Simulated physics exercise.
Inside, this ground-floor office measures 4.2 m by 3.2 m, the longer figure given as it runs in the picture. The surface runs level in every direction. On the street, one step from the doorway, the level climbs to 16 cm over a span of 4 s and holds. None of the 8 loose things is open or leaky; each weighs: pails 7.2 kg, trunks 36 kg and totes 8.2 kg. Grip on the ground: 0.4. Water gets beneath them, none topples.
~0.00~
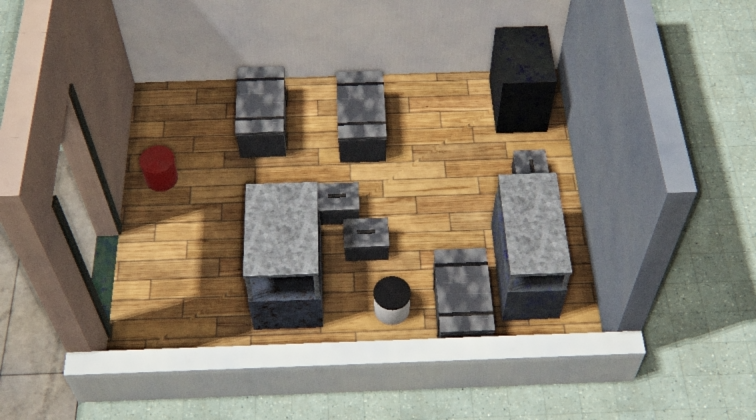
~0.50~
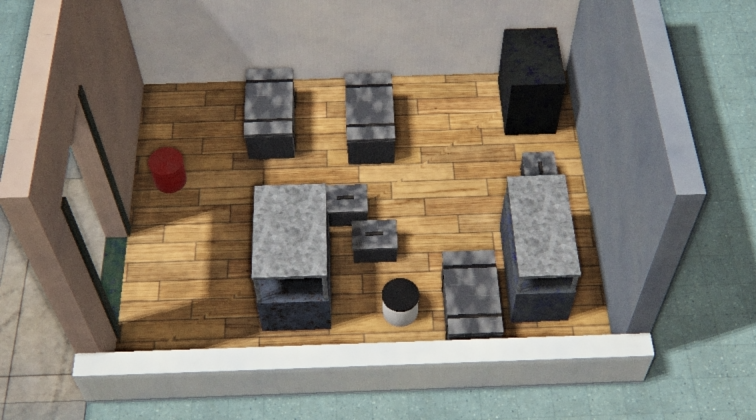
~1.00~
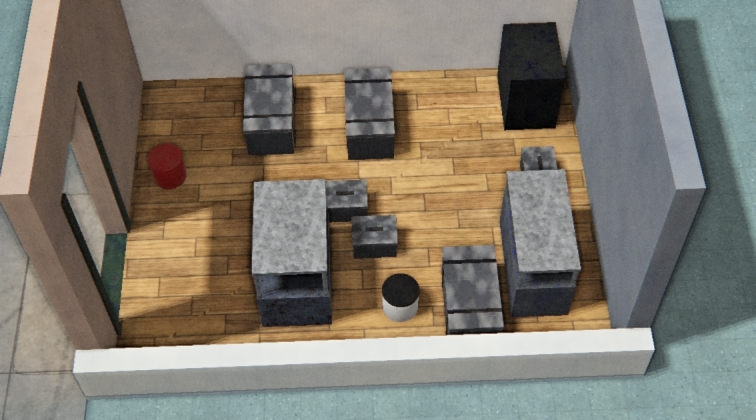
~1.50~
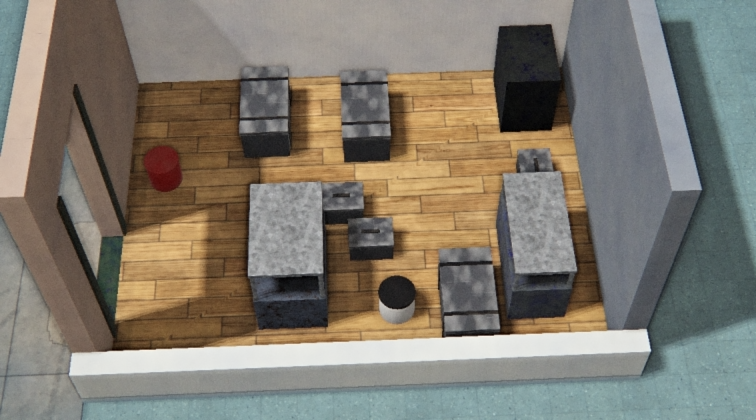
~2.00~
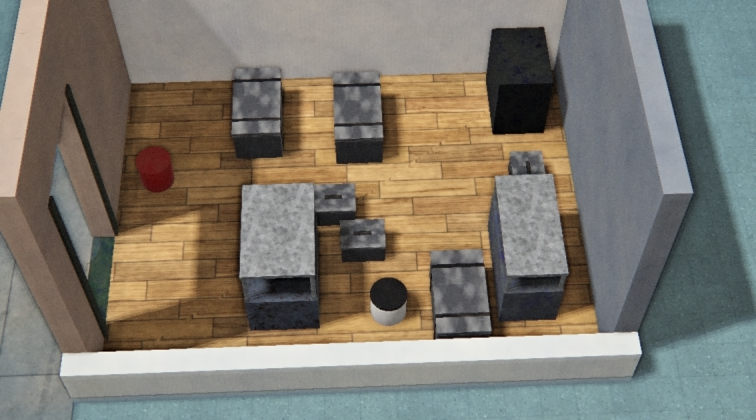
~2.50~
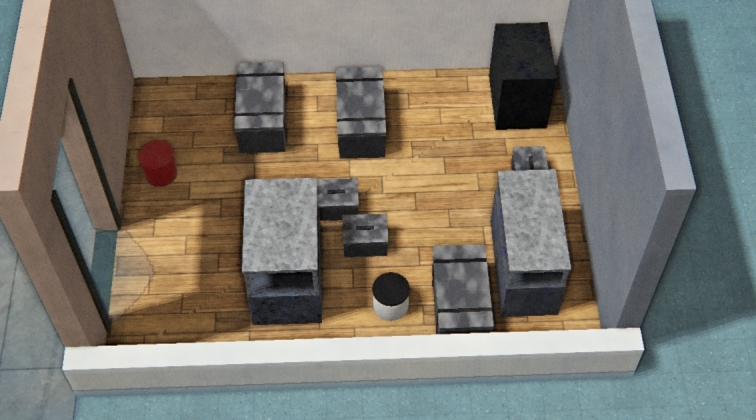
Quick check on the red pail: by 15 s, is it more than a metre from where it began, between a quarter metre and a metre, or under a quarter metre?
Expect it to stay near its original place.
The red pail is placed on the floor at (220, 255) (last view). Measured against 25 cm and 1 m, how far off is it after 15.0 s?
What happens is it gets pushed a long way.
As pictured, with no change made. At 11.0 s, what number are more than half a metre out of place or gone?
The count is 0.
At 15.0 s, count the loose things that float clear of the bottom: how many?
At that moment it comes to 2.
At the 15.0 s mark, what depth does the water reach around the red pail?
The depth there is around 9 cm.
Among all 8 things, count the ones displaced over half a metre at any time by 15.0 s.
I make that 0.
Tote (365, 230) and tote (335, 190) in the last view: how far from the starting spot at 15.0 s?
They sit 5 cm and 5 cm away, in the order given.
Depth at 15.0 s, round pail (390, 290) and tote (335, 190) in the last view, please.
7 and 7 cm.
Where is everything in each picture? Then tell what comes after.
In the first picture, the red pail at (157, 159) rests on the ground; 0.0 m2 under water; 0 of 8 have shifted.
In the second picture, the red pail at (165, 161) rests on the ground; 0.0 m2 under water; 0 of 8 have shifted.
In the third picture, the red pail at (165, 157) rests on the ground; water covers 0.0 m2; 0 of 8 have shifted.
In the fourth picture, the red pail at (161, 160), on the bottom; water covers 0.0 m2; 0 of 8 have shifted.
In the fifth picture, the red pail at (153, 160) rests on the ground; 0.0 m2 under water; 0 of 8 have shifted.
In the sixth picture, the red pail at (156, 155), on the bottom; water covers 0.2 m2; 0 of 8 have shifted.
After 3.5 s the red pail is near (156, 155), 0.0 m from its start, aground; 0 afloat.
After 6.8 s the red pail is near (156, 155), 0.0 m from its start, aground; 0 afloat.
After 11.0 s the red pail is near (156, 155), 0.0 m from its start, aground; 0 afloat.
After 15.0 s the red pail is near (159, 152), 0.0 m from its start, aground; 2 afloat.
